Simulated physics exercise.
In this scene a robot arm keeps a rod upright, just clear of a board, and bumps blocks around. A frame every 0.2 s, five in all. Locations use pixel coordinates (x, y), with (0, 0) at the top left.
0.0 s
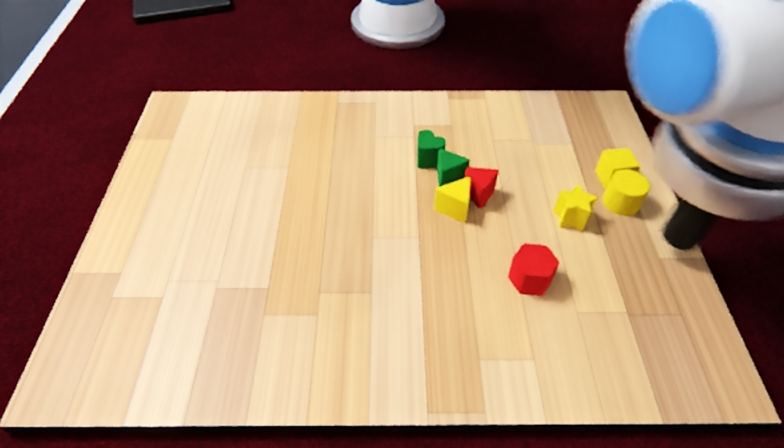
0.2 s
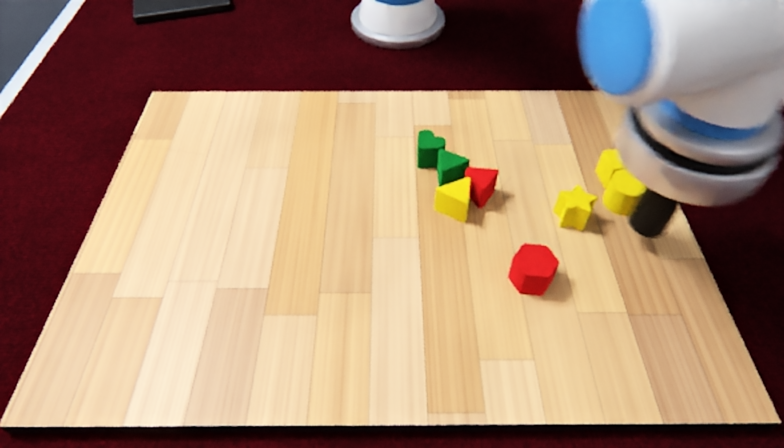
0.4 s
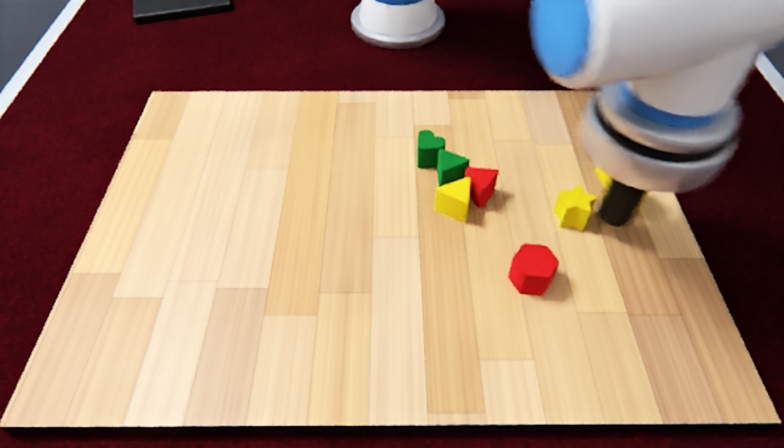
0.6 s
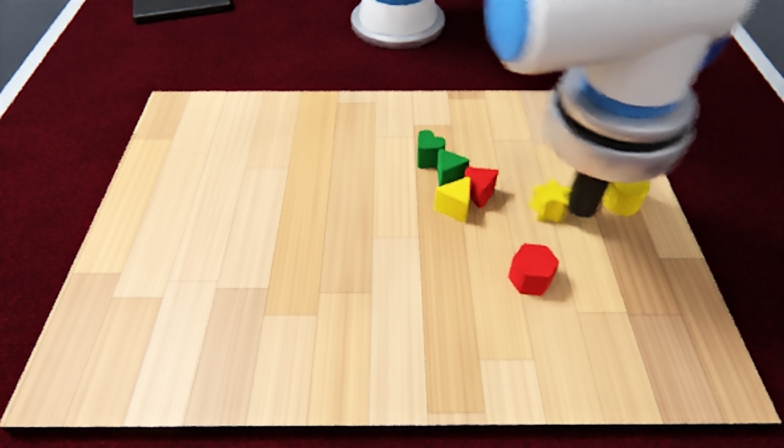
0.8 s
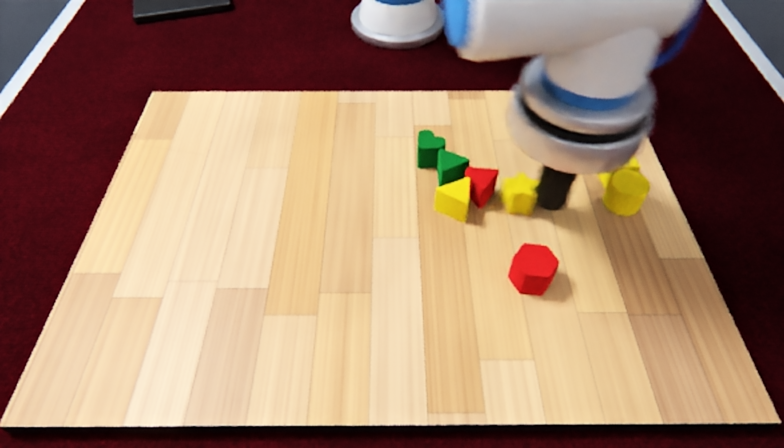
To begin with, a robot arm holds a dark rod at the right of a wooden board scattered with red, green and yellow blocks. The rod moves left past the yellow blocks near it, then pushes the yellow star leftward, close to the red triangular block, while the red hexagonal block stays still.
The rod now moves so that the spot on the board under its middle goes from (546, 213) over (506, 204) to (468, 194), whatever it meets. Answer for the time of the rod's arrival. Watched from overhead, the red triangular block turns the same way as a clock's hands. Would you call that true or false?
That statement is not accurate.
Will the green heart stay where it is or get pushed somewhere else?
The block in question is displaced by the end.
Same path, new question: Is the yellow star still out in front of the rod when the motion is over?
I expect so.
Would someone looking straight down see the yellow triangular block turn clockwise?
The answer is no.
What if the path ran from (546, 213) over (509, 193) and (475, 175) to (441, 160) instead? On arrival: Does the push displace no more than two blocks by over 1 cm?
No.
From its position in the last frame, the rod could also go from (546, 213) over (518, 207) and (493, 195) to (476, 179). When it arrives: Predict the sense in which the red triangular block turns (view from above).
Looking down, my answer is that the red triangular block rotates anticlockwise.
On the path given first. Halfway along, rod at (509, 190); green heart at (427, 137); green triangular block at (441, 156); yellow triangular block at (454, 190), turned 15° anticlockwise; red triangular block at (458, 167), turned 35° anticlockwise; yellow star at (485, 171), turned 15° clockwise.
At the end, rod at (471, 180); green heart at (423, 133), turned 25° clockwise; green triangular block at (409, 145); yellow triangular block at (452, 190), turned 30° anticlockwise; red triangular block at (421, 157), turned 30° anticlockwise; yellow star at (447, 161), turned 15° clockwise.
